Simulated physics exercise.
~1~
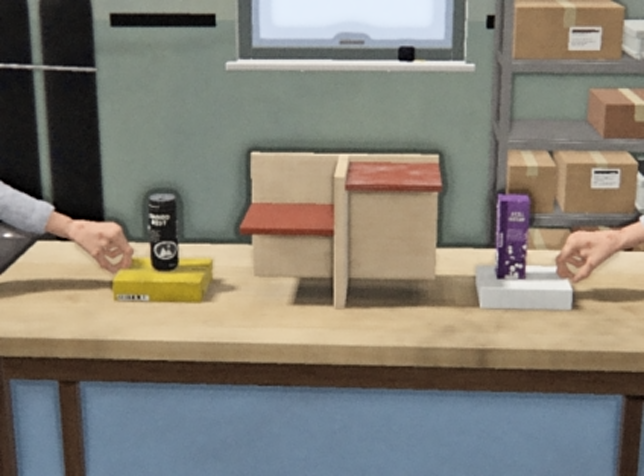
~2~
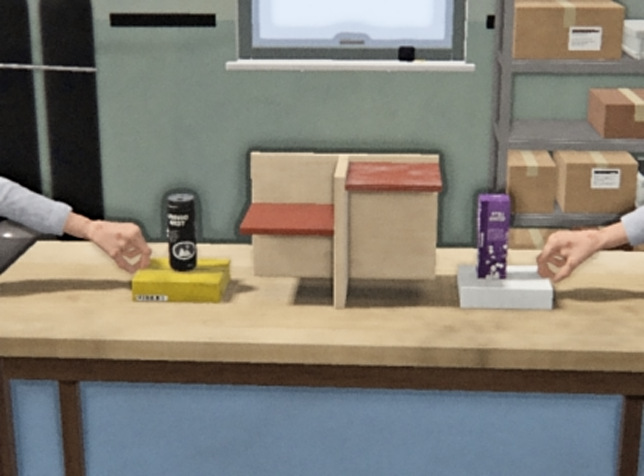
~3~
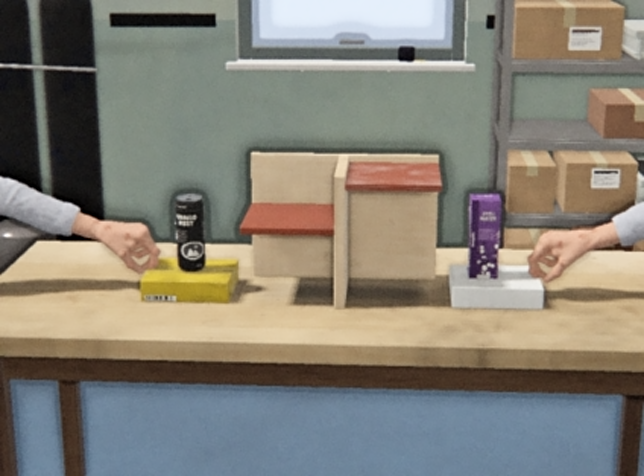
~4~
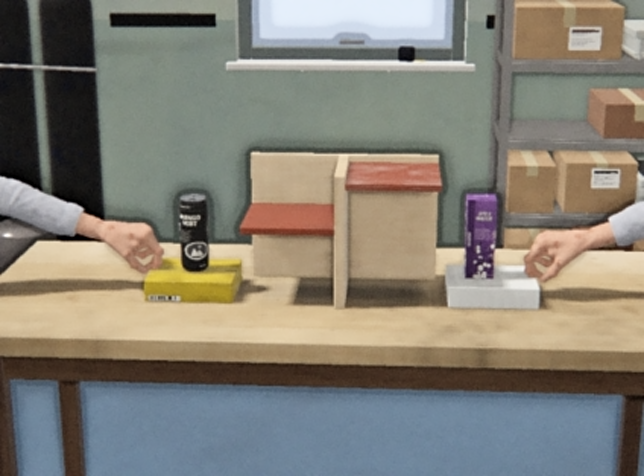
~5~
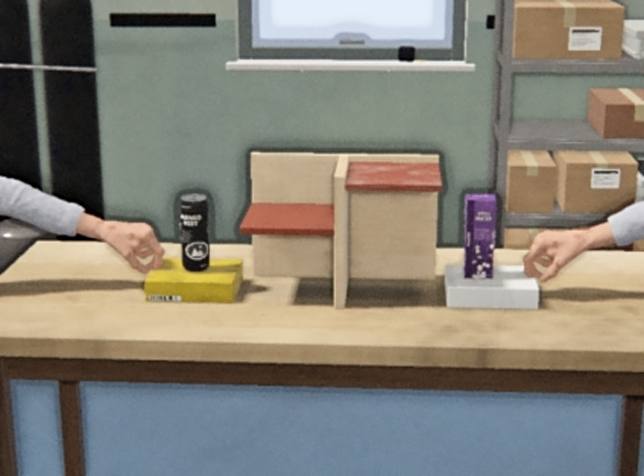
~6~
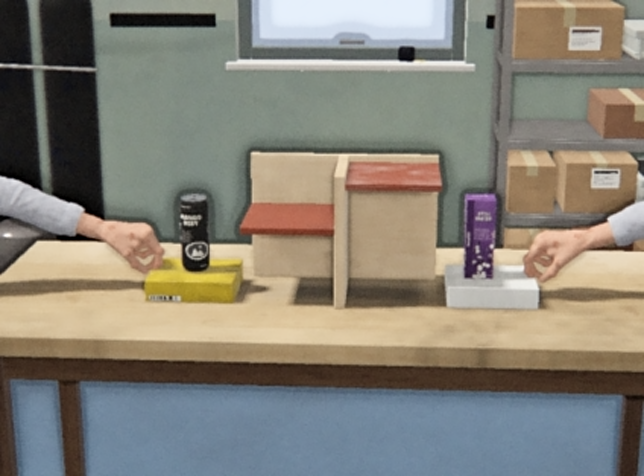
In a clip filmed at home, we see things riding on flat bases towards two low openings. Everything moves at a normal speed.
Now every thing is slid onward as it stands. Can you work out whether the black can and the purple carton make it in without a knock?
I reckon the black can gets knocked, the purple carton makes it in fine.
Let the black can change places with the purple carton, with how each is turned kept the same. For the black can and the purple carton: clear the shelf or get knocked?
What you'd see is that the black can goes under freely; as for the purple carton, it is hit by the shelf.
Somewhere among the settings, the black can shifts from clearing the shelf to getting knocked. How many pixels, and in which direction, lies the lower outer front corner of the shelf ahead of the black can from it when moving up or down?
Up, by 24 pixels.
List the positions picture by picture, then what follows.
The first picture shows hands sliding the things forward; black can (163, 233); purple carton (512, 237); white tray (522, 287).
The second picture shows hands sliding the things forward; purple carton (493, 237); yellow box (183, 280).
The third picture shows hands sliding the things forward; black can (191, 233); shelf (342, 229).
The fourth picture shows hands sliding the things forward; purple carton (480, 237); white tray (491, 286).
The fifth picture shows hands sliding the things forward; black can (195, 234); yellow box (195, 280).
The sixth picture shows hands sliding the things forward; black can (195, 234); purple carton (479, 237); shelf (342, 229).
Then, 1.18 s later than the last frame, black can tilted by 30° near (236, 232); purple carton riding along near (432, 236).
When it is over, the black can is knocked back, near (211, 267); the purple carton passes below, near (383, 235).
